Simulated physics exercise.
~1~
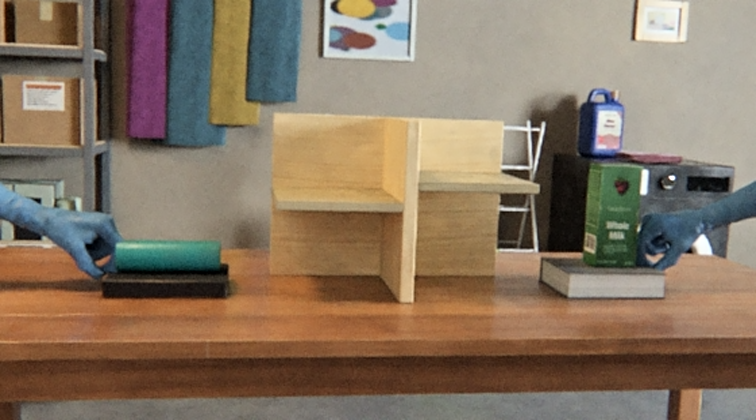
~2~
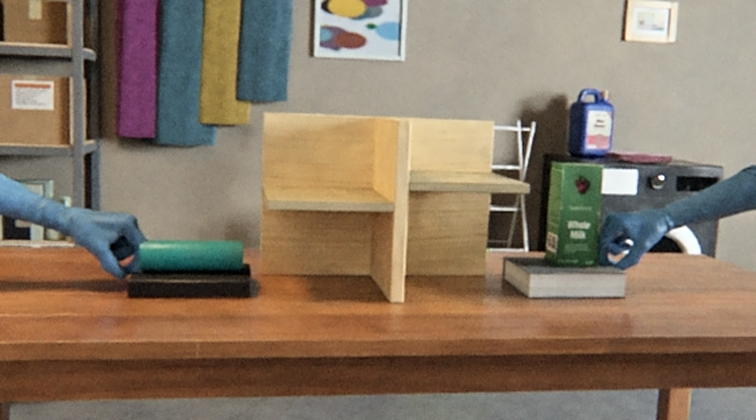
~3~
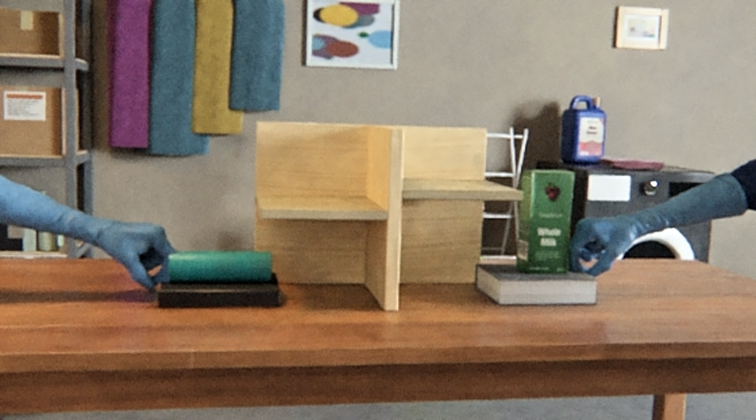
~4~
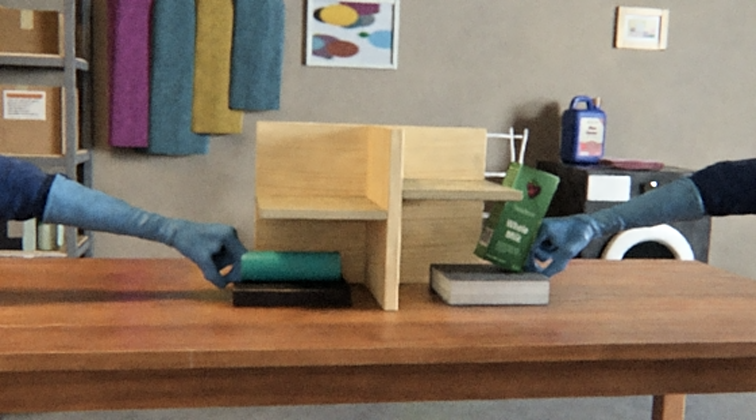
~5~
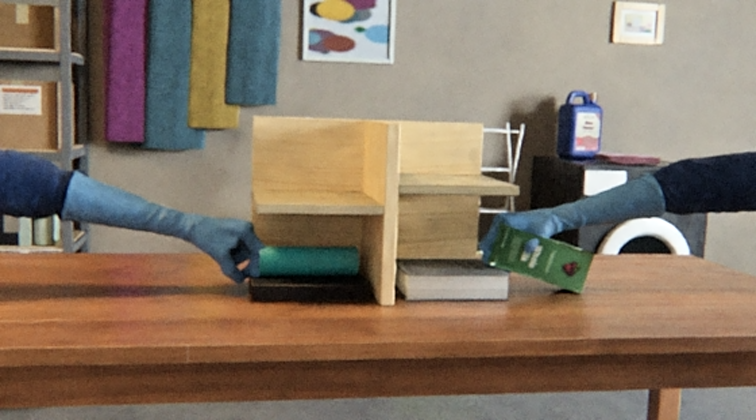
Two gloved hands slide a black board and a grey book inward along a wooden table, toward a pale wooden stand with a shelf on each side. A turquoise candle lies on its side on the board at left, while a green carton stands upright on the book at right. As both loads near the stand, the candle passes under the left shelf, but the carton meets the edge of the right shelf and leans back. The book keeps going beneath. Finally the candle rests on its board under the shelf, and the carton lies tipped over toward the right, outside the stand.
